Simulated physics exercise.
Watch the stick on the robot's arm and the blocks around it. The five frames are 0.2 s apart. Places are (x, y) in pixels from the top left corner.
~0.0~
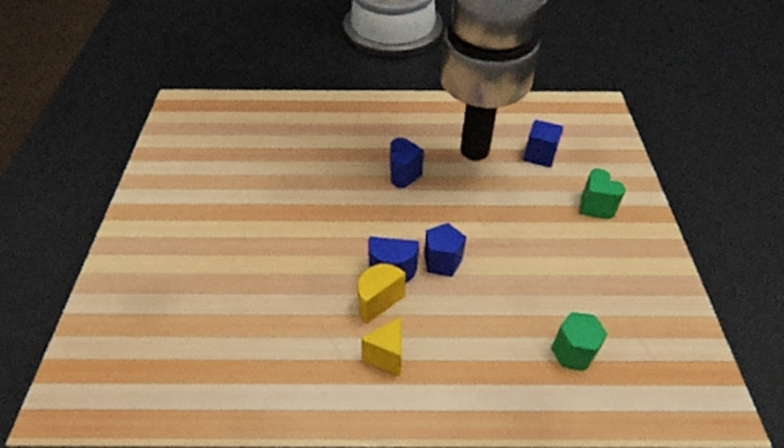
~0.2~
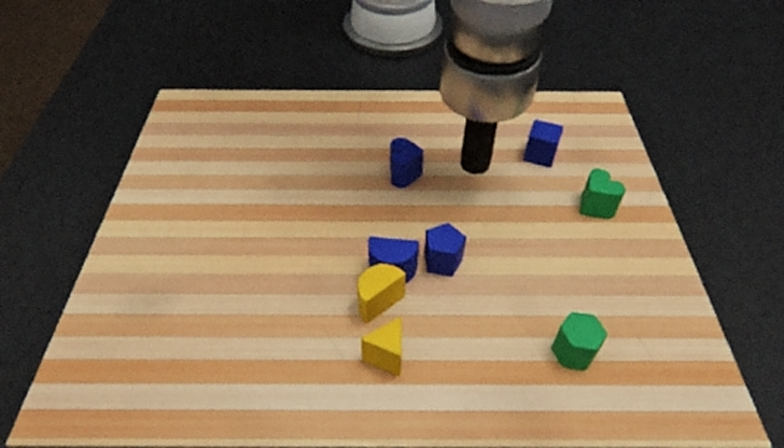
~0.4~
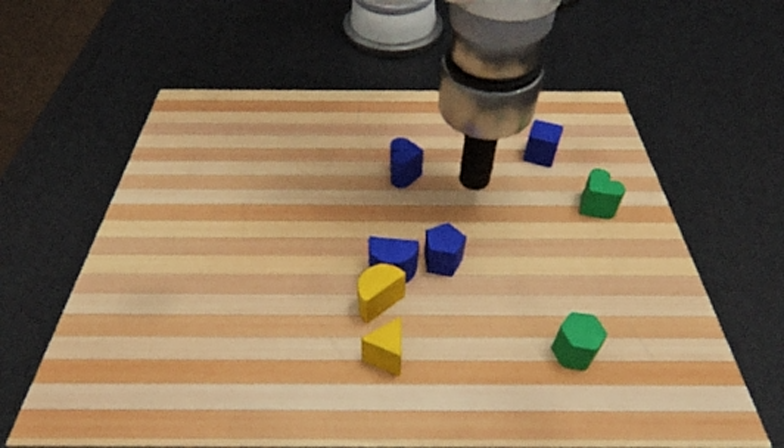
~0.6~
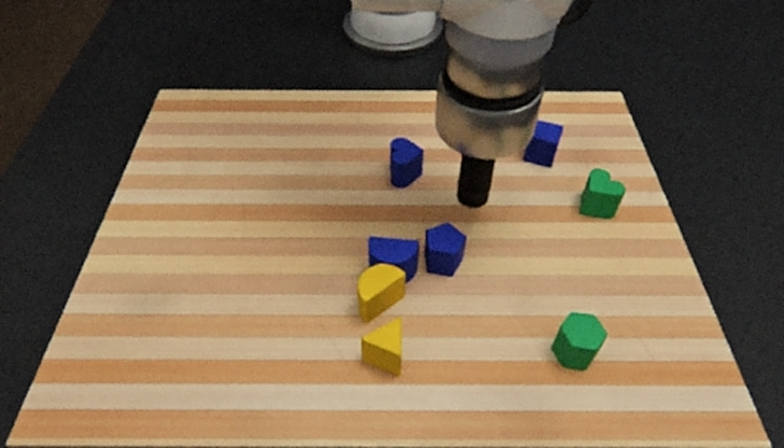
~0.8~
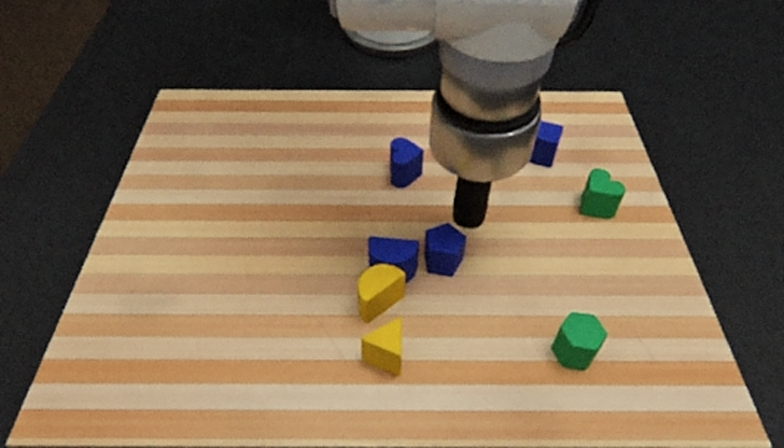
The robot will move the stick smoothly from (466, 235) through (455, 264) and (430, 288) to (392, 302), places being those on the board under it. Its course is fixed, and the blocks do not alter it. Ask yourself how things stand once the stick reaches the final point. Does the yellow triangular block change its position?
Final answer: No.
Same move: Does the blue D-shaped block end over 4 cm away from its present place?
No, it doesn't check out.
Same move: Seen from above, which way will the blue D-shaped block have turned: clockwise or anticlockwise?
It makes a clockwise turn.
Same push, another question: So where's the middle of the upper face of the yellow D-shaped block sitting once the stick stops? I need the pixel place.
I think it will end close to (311, 310).
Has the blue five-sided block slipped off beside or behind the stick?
Final answer: No.
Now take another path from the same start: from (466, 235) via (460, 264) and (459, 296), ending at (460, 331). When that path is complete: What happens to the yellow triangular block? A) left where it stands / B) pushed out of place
It's A.
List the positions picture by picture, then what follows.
Stick tip (475, 152); block tops, yellow D-shaped block (378, 279); yellow triangular block (387, 336); blue D-shaped block (392, 248); blue five-sided block (445, 238), in the first picture.
Stick (475, 165); blocks unchanged, in the second picture.
Stick (474, 180); blocks unchanged, in the third picture.
Stick (472, 198); blocks unchanged, in the fourth picture.
Stick (468, 218); yellow D-shaped block (378, 279); yellow triangular block (387, 336); blue D-shaped block (392, 248); blue five-sided block (445, 238), in the fifth picture.
What follows on the original path. One third of the way, stick (457, 248); blue D-shaped block (385, 249); blue five-sided block (428, 256), turned 25° clockwise.
Two thirds of the way, stick (431, 271); yellow D-shaped block (351, 291); blue D-shaped block (363, 251), turned 40° clockwise; blue five-sided block (396, 278), turned 35° clockwise.
At the end, stick (392, 285); yellow D-shaped block (311, 310); yellow triangular block in place; blue D-shaped block (355, 251), turned 55° clockwise; blue five-sided block (358, 294), turned 25° clockwise.
